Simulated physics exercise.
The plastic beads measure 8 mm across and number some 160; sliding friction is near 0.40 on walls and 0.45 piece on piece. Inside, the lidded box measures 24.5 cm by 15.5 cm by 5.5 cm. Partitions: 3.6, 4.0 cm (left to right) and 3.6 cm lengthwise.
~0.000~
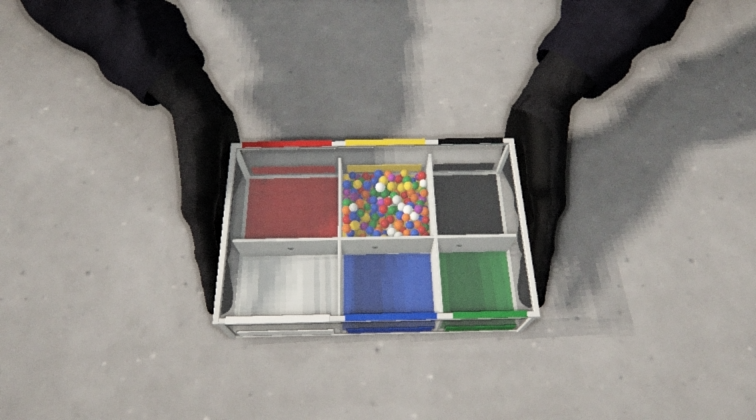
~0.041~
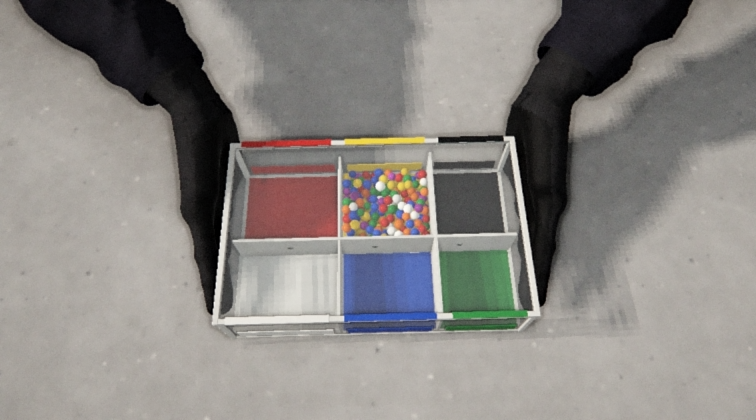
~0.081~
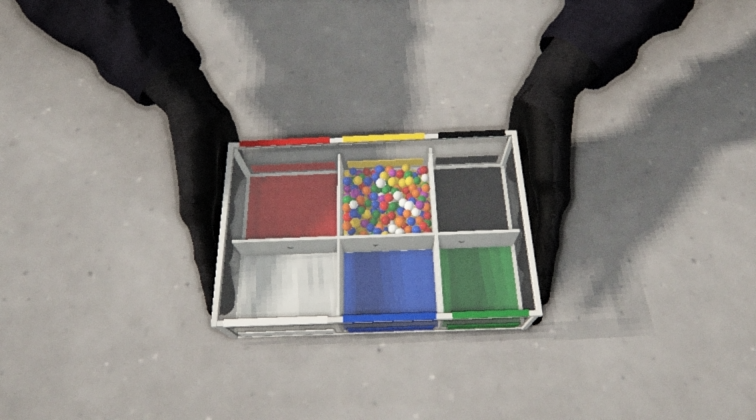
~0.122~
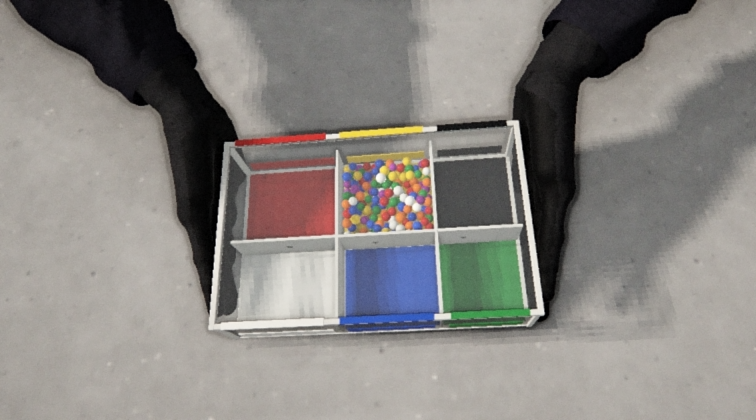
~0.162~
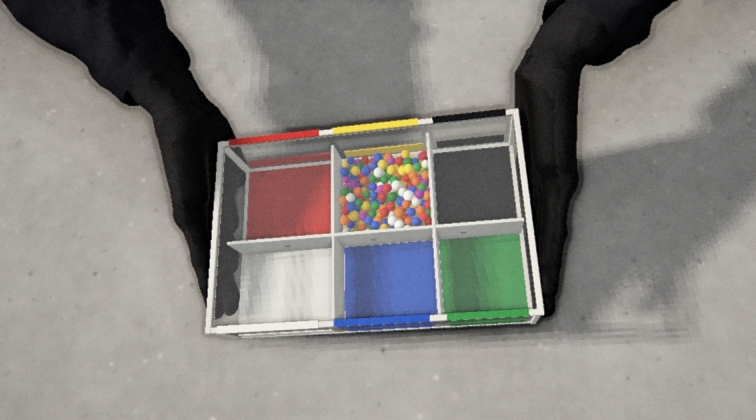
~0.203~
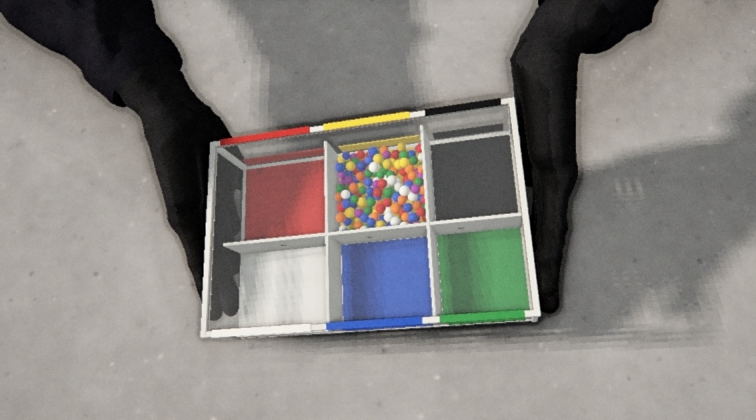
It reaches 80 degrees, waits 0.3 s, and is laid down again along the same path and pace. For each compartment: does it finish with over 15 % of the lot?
Red compartment: No; blue compartment: No; green compartment: No; yellow compartment: Yes; white compartment: Yes; black compartment: No.
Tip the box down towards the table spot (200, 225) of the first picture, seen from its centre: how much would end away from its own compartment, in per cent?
Some 30 per cent.
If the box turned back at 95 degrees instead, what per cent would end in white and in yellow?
Then: White 75, yellow 25.
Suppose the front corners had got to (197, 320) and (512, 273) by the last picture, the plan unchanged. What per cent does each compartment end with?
Red 40, blue 0, green 0, yellow 55, white 5, black 0.
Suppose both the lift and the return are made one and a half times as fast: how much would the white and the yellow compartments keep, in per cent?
Then: White 45, yellow 45.
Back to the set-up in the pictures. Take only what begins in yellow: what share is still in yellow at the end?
Roughly 50 per cent.
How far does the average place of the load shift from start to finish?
About 7.5 cm.
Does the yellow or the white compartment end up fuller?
The yellow compartment.
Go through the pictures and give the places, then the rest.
In the first picture, box tilt 0 degrees, front corners at (219, 319) and (534, 312); yellow 100 %.
In the second picture, box tilt 1 degrees, front corners at (219, 320) and (534, 312).
In the third picture, box tilt 3 degrees, front corners at (218, 322) and (536, 311), lowest corner left front.
In the fourth picture, box tilt 7 degrees, front corners at (215, 325) and (538, 310), lowest corner left front.
In the fifth picture, box tilt 12 degrees, front corners at (212, 328) and (537, 310), lowest corner left front.
In the sixth picture, box tilt 17 degrees, front corners at (207, 332) and (534, 311), lowest corner left front; yellow 100 %. Its pace works out near 115 degrees a second.
After 0.98 s, tilt 80 degrees; red 5 %, yellow 75 %, white 20 %.
After 1.49 s, tilt 43 degrees; yellow 55 %, white 45 %.
Then, at 2.08 s, tilt 0 degrees; yellow 55 %, white 45 %.
By 2.8 s all is still; red 0 %, blue 0 %, green 0 %, yellow 55 %, white 45 %, black 0 %.
